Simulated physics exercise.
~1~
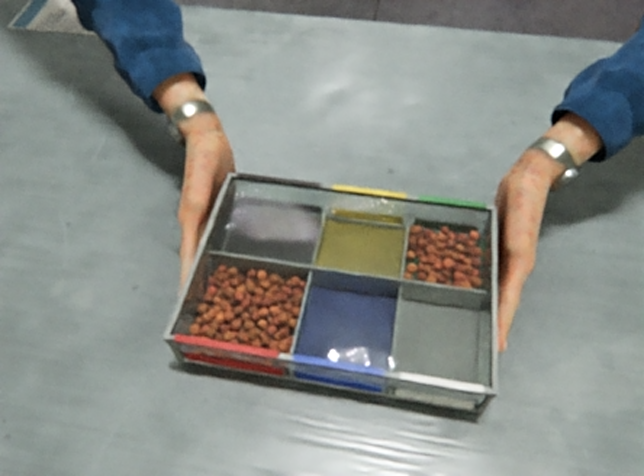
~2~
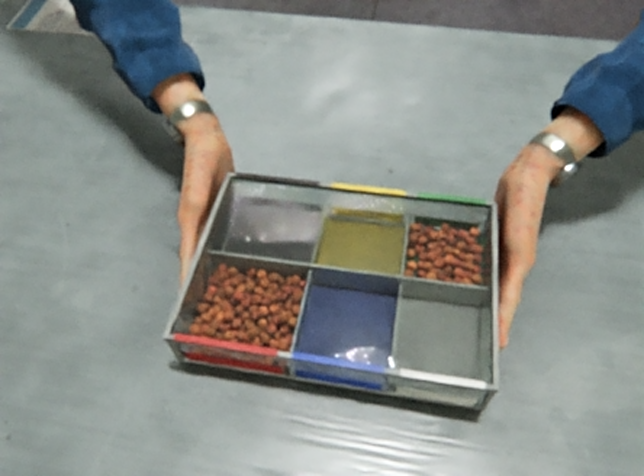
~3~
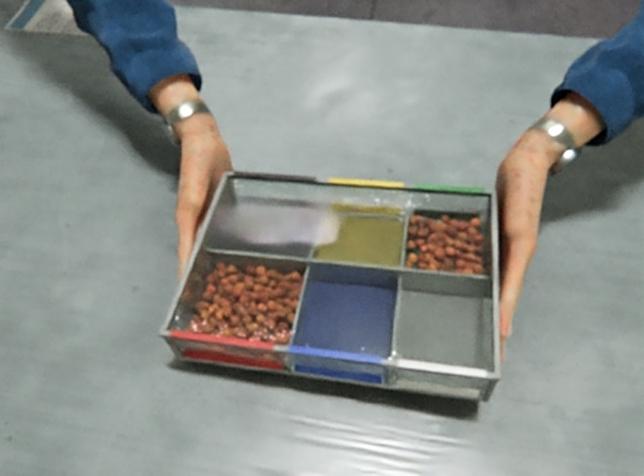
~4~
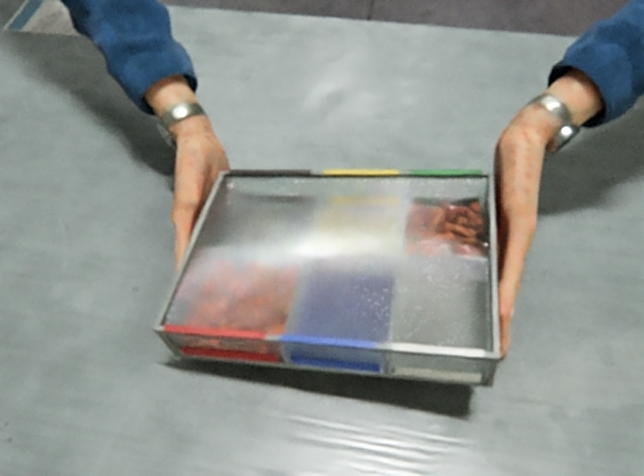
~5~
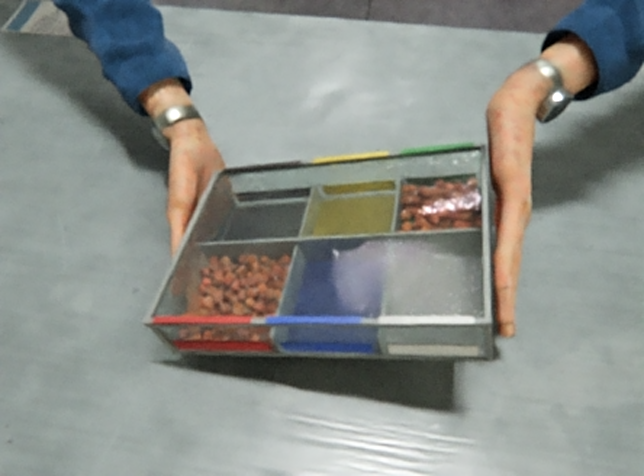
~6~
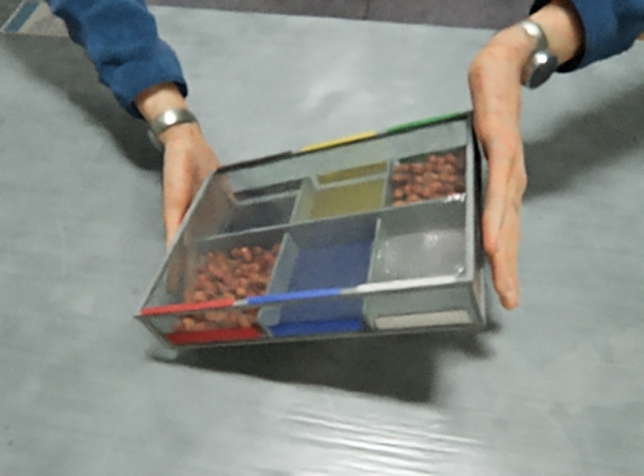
A clear-lidded box with six colour-marked compartments is held between two hands in blue sleeves and metal bracelets, seen from above over a grey surface. Reddish-brown pellets cover the red compartment at front left and the green one at back right, while the others look empty. The hands tilt the box gradually, raising its right side, as pale reflections slide across the lid and the pellets stay in their compartments.
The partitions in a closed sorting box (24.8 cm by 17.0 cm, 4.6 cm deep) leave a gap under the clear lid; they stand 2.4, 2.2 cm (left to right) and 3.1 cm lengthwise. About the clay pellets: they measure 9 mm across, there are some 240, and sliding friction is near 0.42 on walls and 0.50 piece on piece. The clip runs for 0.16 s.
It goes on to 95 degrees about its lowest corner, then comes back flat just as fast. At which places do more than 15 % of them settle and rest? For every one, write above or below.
Red above, blue below, green below, yellow below, white below, black above.
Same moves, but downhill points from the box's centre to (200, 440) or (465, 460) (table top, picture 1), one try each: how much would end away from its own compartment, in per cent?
That would be close to 25 per cent and then close to 30 per cent.
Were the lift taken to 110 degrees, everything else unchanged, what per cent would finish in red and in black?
In per cent, red gets 60 and black gets 30.
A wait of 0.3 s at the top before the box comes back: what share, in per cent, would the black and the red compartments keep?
Result - black: 30 %; red: 60 %.
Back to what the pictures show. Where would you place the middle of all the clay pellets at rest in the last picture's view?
Roughly (238, 283).
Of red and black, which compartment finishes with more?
The larger amount is in the red one.
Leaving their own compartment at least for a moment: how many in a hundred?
Close to 30 in a hundred.
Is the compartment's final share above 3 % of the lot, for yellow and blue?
Yellow yes, blue no.
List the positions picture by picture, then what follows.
The first picture shows box tilt 0 degrees, front corners at (170, 336) and (492, 390); red 65 %, green 35 %.
The second picture shows box tilt 1 degrees, front corners at (170, 335) and (493, 386).
The third picture shows box tilt 4 degrees, front corners at (166, 332) and (494, 374), lowest corner left back.
The fourth picture shows box tilt 9 degrees, front corners at (160, 327) and (493, 354), lowest corner left back.
The fifth picture shows box tilt 16 degrees, front corners at (151, 320) and (485, 320), lowest corner left back.
The sixth picture shows box tilt 24 degrees, front corners at (140, 313) and (466, 278), lowest corner left back; red 65 %, green 35 %.
Then, 0.40 s after the last picture, tilt 94 degrees; red 60 %, green 20 %, yellow 15 %.
Then, 0.67 s after the last picture, tilt 37 degrees; red 60 %, green 10 %, yellow 10 %, black 25 %.
Then, 1.04 s after the last picture, tilt 0 degrees; red 60 %, green 10 %, yellow 10 %, black 25 %.
In the end, red 60 %, blue 0 %, green 10 %, yellow 10 %, white 0 %, black 25 %.
